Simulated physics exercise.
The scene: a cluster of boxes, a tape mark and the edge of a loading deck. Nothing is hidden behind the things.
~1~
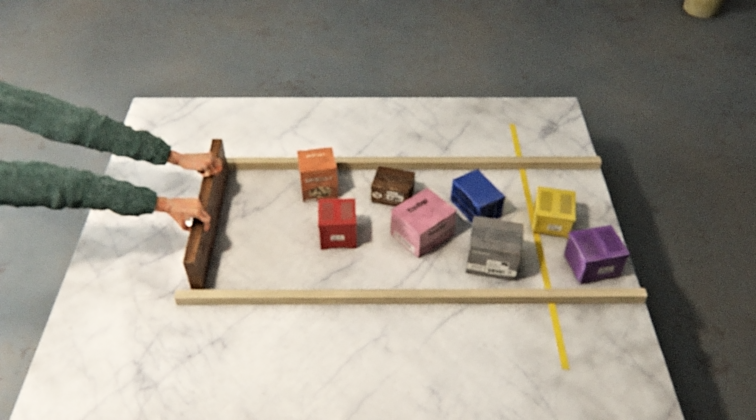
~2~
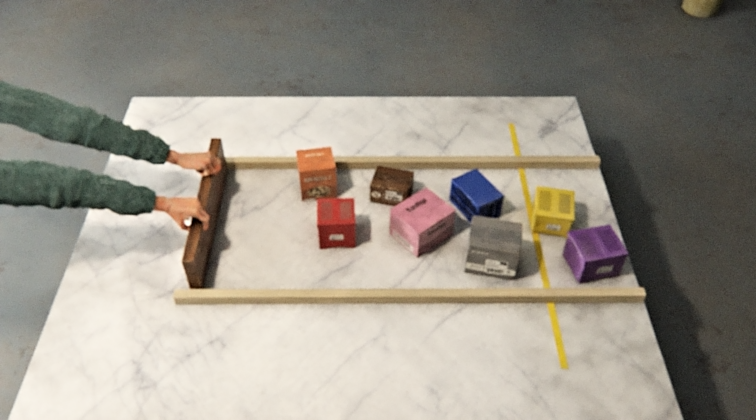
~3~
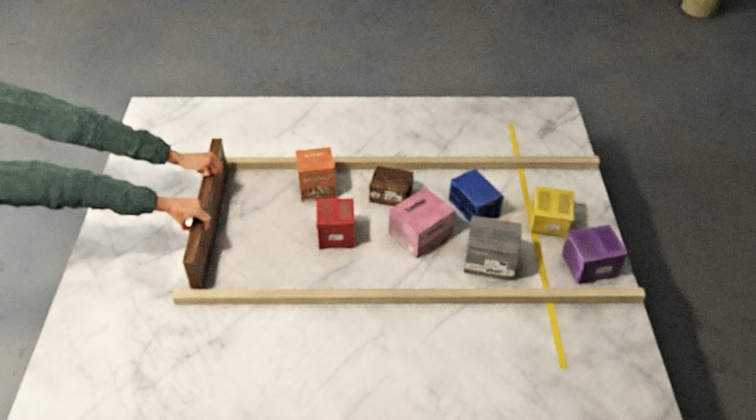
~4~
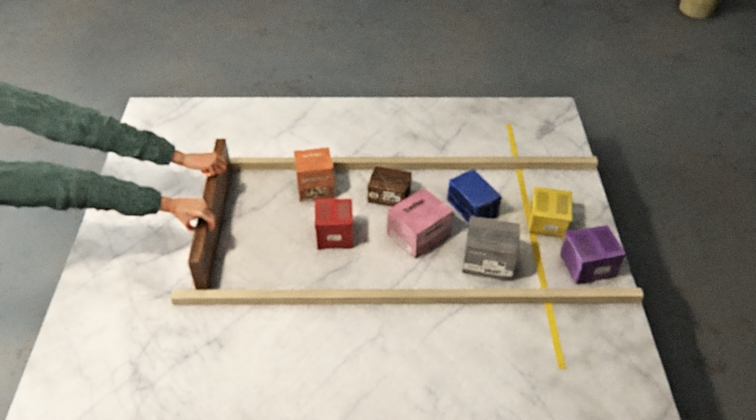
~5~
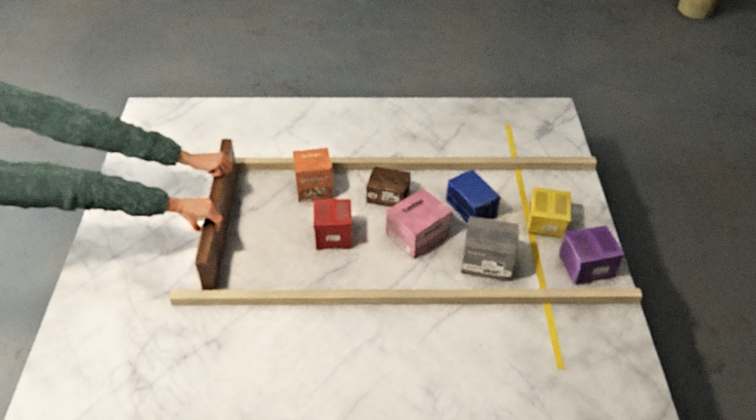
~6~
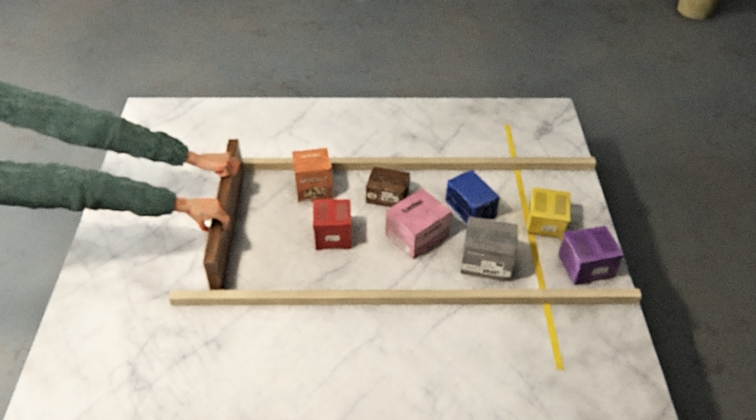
On a marble-topped table, two hands in green sleeves gripped a wooden plank between two rails and slid it slightly right toward a scatter of colourful boxes, which stayed put near a yellow tape line.
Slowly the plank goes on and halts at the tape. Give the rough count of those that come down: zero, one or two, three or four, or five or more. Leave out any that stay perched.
Here the number that fall off is one or two.
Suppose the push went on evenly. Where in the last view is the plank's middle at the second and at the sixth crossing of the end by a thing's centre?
Its middle is around (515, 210) and later (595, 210).
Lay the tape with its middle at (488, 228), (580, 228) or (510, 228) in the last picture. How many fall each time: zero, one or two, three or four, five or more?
The falls would be not one; more than four; one to two.
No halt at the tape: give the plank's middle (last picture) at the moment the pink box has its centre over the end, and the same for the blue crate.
At (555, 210) for the pink box; at (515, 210) for the blue crate.
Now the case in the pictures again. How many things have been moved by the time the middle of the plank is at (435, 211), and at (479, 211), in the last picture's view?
7 and 7.
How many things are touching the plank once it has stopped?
In contact: 3.
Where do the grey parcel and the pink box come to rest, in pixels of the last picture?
First (564, 261), then (595, 222).
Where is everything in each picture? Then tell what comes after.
The first picture shows purple tote (595, 255); yellow tote (554, 213); grey parcel (494, 248); plank (208, 212); tape (535, 227).
The second picture shows yellow tote (552, 212); blue crate (476, 198).
The third picture shows grey parcel (493, 248); red tote (336, 224).
The fourth picture shows purple tote (591, 255); brown parcel (390, 187).
The fifth picture shows yellow tote (549, 213); orange box (313, 175).
The sixth picture shows purple tote (589, 255); yellow tote (548, 213); grey parcel (489, 249); plank (226, 212); tape (529, 228).
A little later, none off yet; purple tote at rest near (589, 255); yellow tote at rest near (548, 213); grey parcel at rest near (489, 249).
Next, none off yet; purple tote at rest near (589, 255); yellow tote at rest near (548, 213); grey parcel shifted a little near (502, 254).
Later still, none off yet; purple tote at rest near (589, 255); yellow tote shifted about its own width near (604, 221); grey parcel shifted about its own width near (536, 259).
When it is over, the number that fall off is one or two; down, blue crate and yellow tote.
